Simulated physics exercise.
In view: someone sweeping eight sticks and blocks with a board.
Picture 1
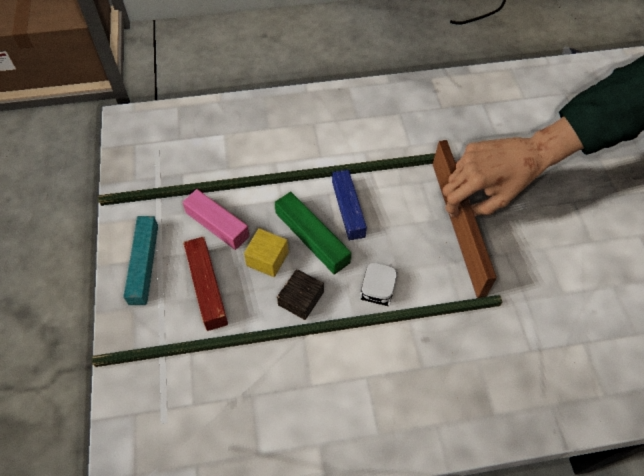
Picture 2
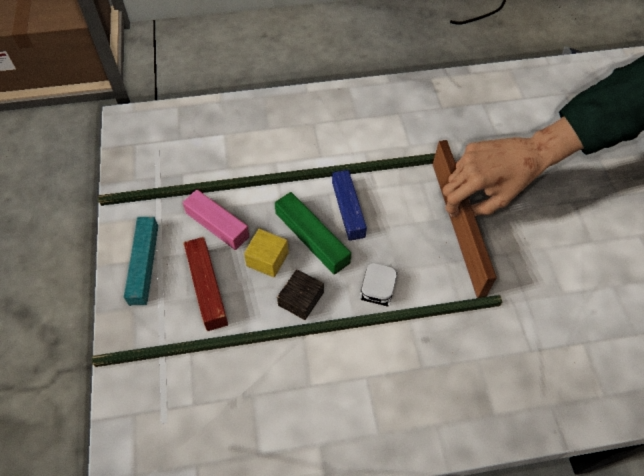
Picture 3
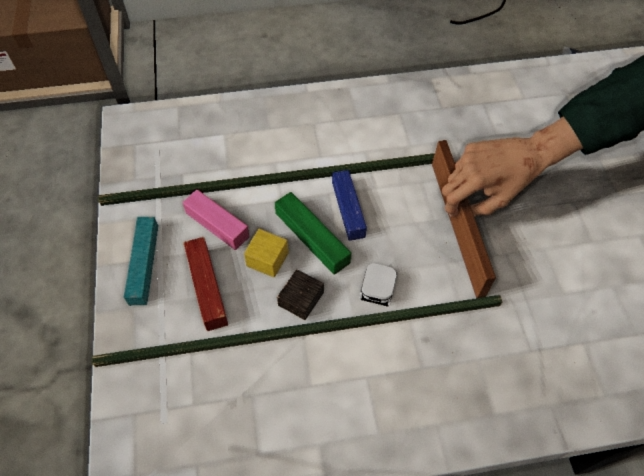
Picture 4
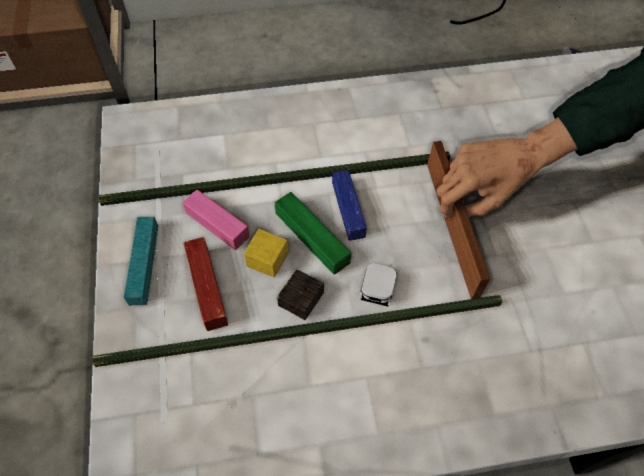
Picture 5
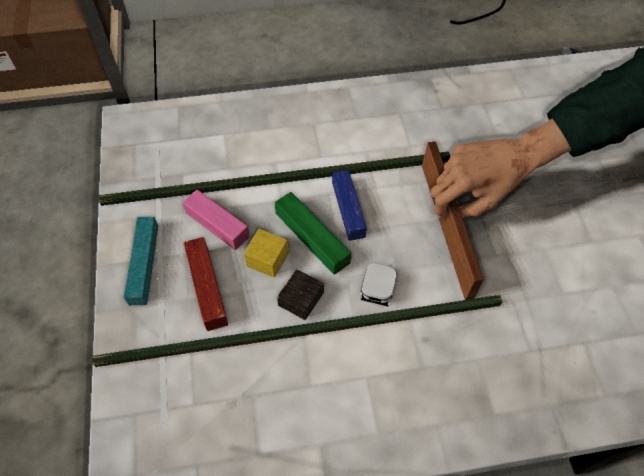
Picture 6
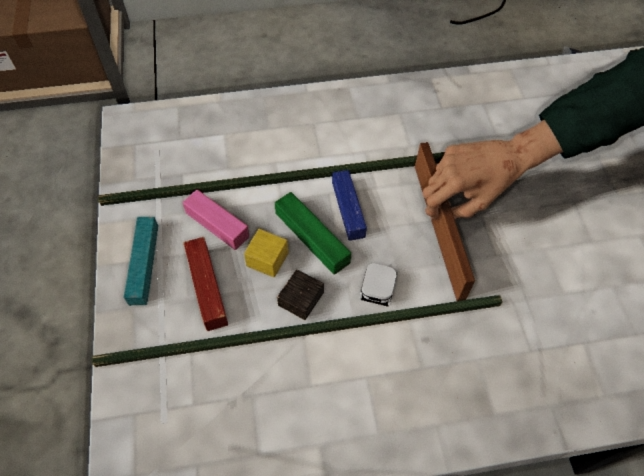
A hand in a dark green sleeve holds a reddish-brown board upright at the right of a pale, brick-patterned tabletop, seen from above at a slight angle. Between two dark green strips lie a turquoise bar at left, then red, pink, yellow, black, green and blue pieces, and a small whitish one nearest the board. After barely moving, the hand slides the board slightly left, while the pieces and camera stay still.
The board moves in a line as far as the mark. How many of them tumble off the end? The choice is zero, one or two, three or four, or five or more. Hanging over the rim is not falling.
The number that fall off is one or two.
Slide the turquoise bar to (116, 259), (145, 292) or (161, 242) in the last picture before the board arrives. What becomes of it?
In turn it comes down; drops off; is lost.
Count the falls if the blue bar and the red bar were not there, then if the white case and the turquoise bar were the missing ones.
First 0, then 1.
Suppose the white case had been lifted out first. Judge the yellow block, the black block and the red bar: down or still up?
The yellow block survives; the black block does not fall; the red bar is lost.
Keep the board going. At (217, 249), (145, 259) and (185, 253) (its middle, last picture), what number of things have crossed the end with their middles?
In that order 0, 4 and 1.
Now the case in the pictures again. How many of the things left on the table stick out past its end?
Overhanging: 2.
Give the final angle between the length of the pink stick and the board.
Some 10 degrees.
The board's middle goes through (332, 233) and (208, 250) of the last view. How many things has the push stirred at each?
The counts are 4 and 8.
Early on, none off yet; turquoise bar at rest near (142, 260); red bar at rest near (206, 283); pink stick at rest near (216, 220).
Finally, the number that fall off is one or two; lost, red bar and turquoise bar.
